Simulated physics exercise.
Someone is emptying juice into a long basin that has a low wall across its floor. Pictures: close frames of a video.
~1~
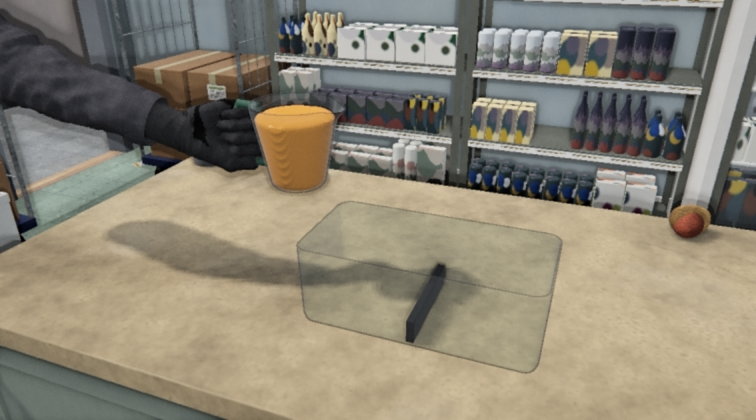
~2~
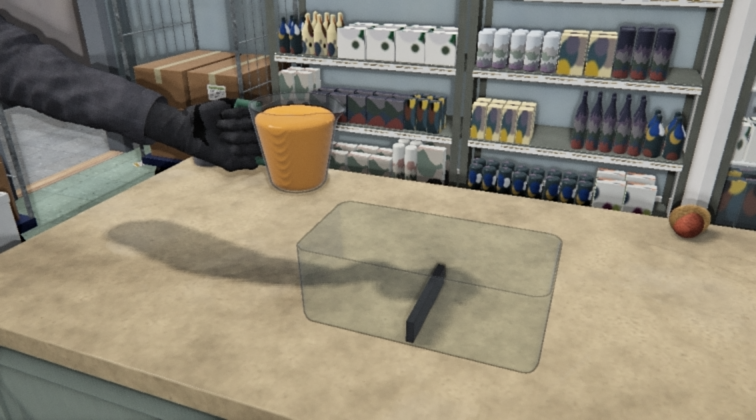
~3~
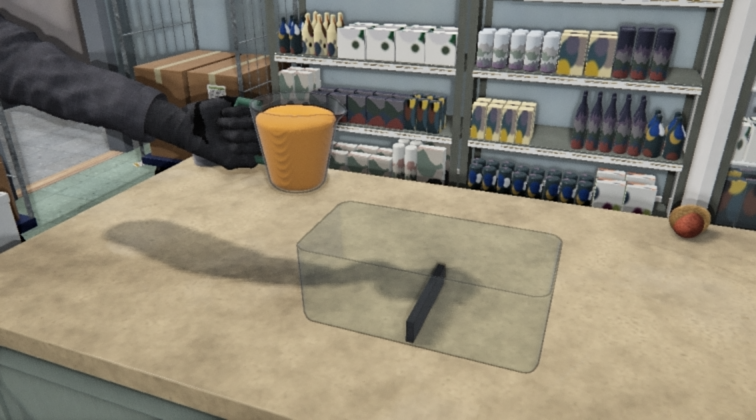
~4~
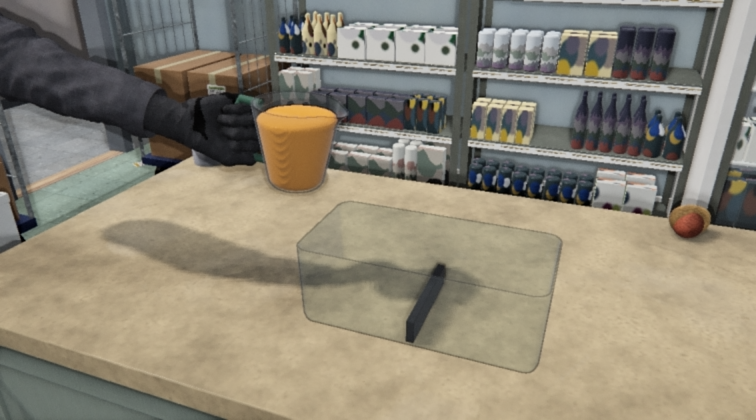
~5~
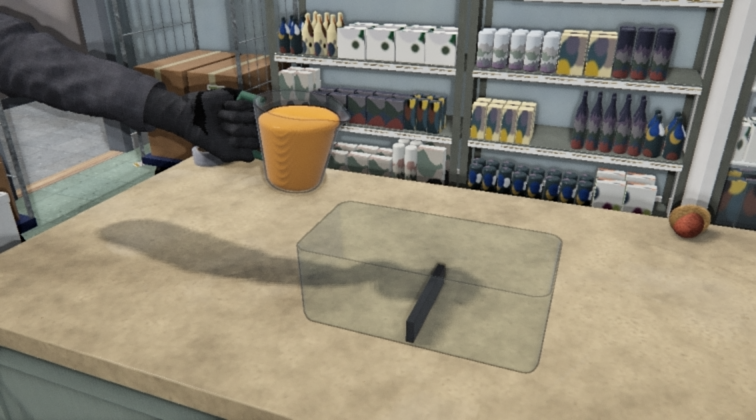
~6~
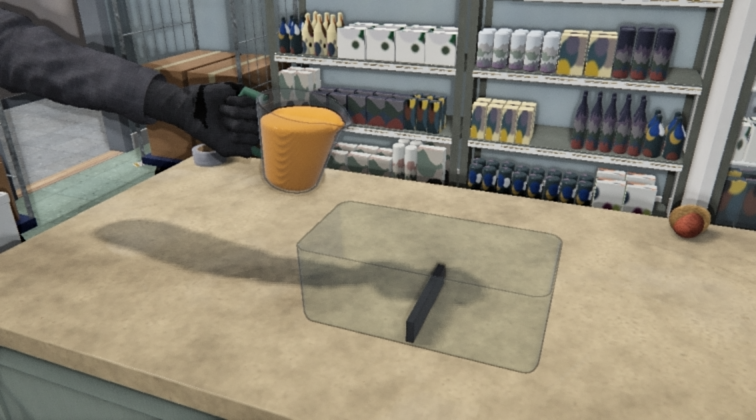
In a storeroom with stocked shelves and cardboard boxes behind, a pale speckled counter is seen from slightly above by a still camera. A black-gloved hand at left holds a clear jug of orange juice above a long, transparent basin with a low dark wall across its floor, while a small reddish-brown round object sits at far right. The hand slowly tilts the jug slightly rightward, and its shadow shifts faintly.
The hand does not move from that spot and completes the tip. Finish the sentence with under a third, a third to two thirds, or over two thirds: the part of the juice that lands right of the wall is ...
It is under a third.
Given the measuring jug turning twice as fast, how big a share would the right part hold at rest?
It comes to near 15 per cent.
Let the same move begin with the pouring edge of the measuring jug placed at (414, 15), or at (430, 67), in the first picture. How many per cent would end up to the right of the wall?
First place gives some 85 %, second place some 90 %.
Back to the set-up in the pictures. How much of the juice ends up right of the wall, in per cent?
Estimate: Some 5 per cent.
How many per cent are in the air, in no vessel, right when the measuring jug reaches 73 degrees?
Around 20 %.
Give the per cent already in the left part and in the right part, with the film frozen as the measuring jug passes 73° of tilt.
Left: Some 15 %. Right: Some 0 %.
A moment on, the measuring jug is tipped part way and 65 per cent is still to pour, 15 is left of the wall and 0 right of it.
Next, the measuring jug is tipped right over and 7 per cent is still to pour, 82 is left of the wall and 4 right of it.
Then the measuring jug is tipped right over and 0 per cent is still to pour, 90 is left of the wall and 7 right of it.
Later the measuring jug is tipped right over and 0 per cent is still to pour, 90 is left of the wall and 7 right of it.
At rest 90 per cent lies left of the wall, 7 right of it and 2 outside.
